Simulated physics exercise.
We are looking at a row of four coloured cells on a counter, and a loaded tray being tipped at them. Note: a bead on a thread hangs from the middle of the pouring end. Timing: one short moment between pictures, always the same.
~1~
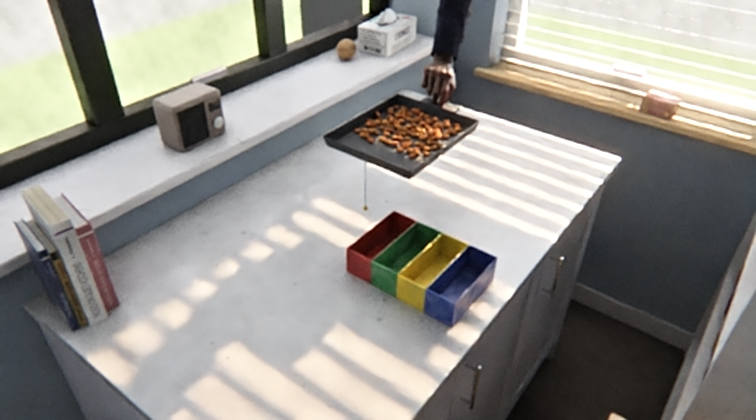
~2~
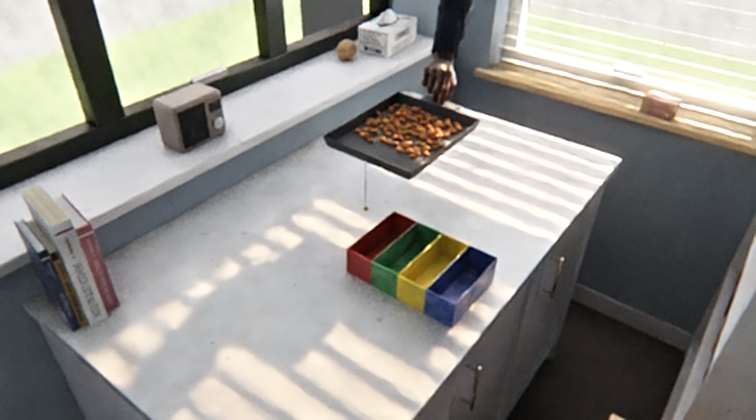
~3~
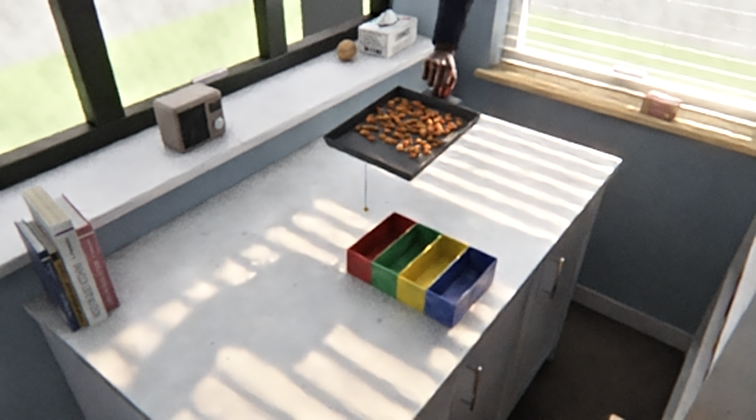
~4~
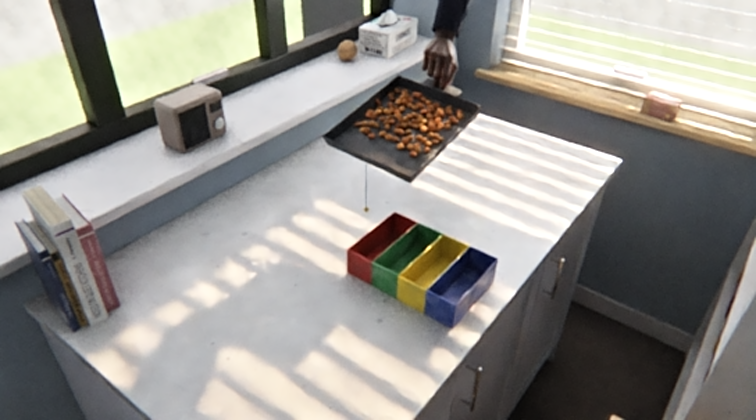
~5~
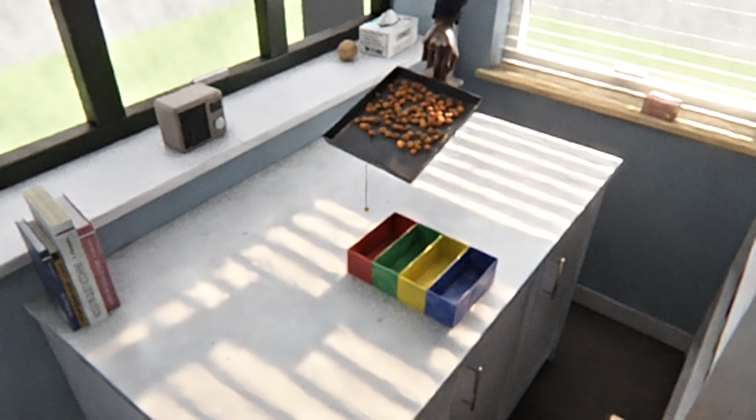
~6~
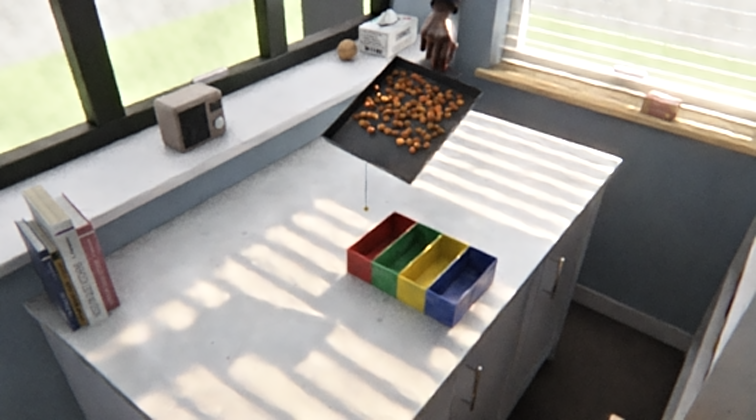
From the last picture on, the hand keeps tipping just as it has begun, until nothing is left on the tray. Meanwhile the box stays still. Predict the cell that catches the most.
I would say the red one.
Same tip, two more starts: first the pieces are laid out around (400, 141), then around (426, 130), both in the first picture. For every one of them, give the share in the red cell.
Roughly 50 and 50 percent, in that order.
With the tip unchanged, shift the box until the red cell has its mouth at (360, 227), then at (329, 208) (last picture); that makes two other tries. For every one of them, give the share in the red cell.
That makes 20 per cent, followed by 0 per cent.
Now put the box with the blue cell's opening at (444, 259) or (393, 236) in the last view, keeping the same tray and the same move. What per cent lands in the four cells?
Roughly 90 %, then roughly 80 %.
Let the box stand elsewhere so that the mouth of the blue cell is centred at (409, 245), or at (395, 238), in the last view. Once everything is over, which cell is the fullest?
The first placement favours that yellow cell, while the second favours the cell in blue.
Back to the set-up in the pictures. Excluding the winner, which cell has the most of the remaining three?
Next after the leader comes that green cell.
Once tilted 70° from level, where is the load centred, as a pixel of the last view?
Look close to (388, 169) in the last picture.
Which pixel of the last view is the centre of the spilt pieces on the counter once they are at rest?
Roughly at (341, 257).
Shortly afterwards, tray tipped steeply; the bulk on the tray; a little falling or outside the box.
Next, tray tipped past a quarter turn; a little on the tray; near a third in the red cell; near a quarter in the green cell; near a quarter falling or outside the box.
Some moments later, tray tipped past a quarter turn; near half in the red cell; near a quarter in the green cell; near a quarter falling or outside the box.
In the end, tray tipped past a quarter turn; near half in the red cell; near a quarter in the green cell; none at all in the blue cell; none at all in the yellow cell; near a quarter outside the box.
